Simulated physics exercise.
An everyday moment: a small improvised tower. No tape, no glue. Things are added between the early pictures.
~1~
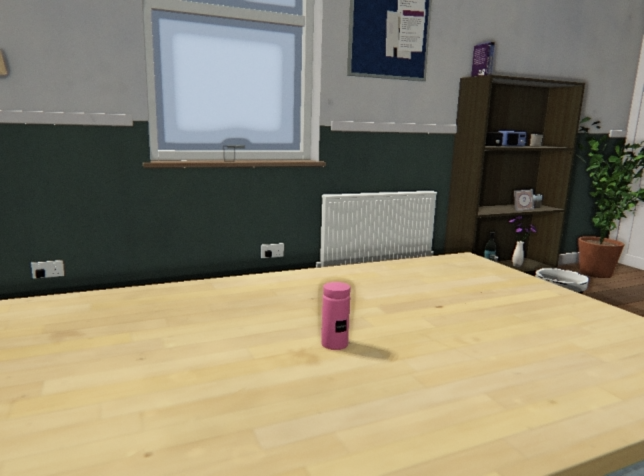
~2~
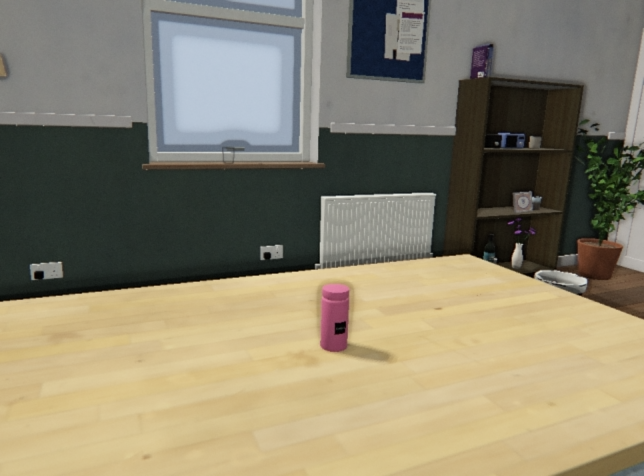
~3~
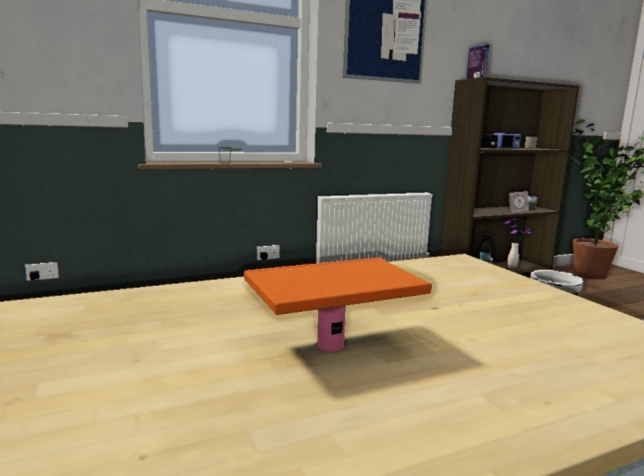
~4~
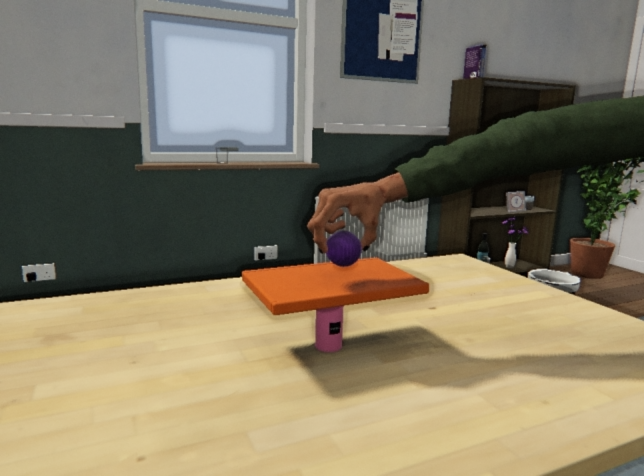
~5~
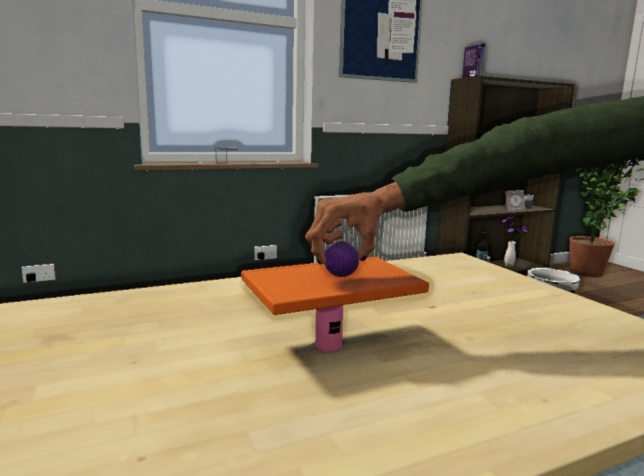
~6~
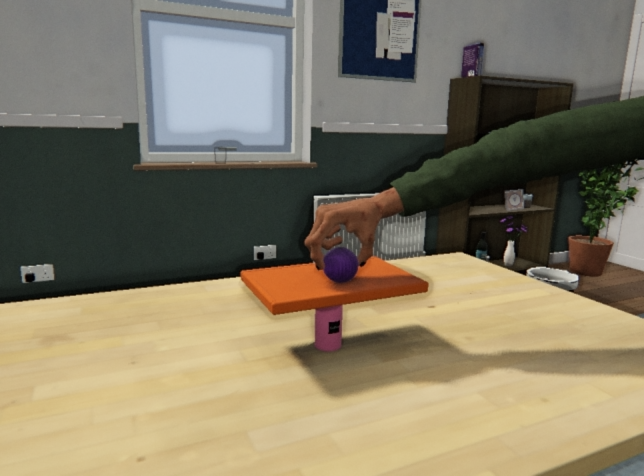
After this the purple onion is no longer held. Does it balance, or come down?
It stays up.
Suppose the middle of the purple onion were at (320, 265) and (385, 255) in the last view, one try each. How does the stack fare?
First try: It keeps its balance; second try: It gives way.
Then, 0.30 s after the last picture, nothing has stirred.
Then, 0.70 s after the last picture, purple onion resting near (340, 265).
At rest, all 3 in place. Seen from the same camera at the end, purple onion near (340, 265). The stack keeps its balance.
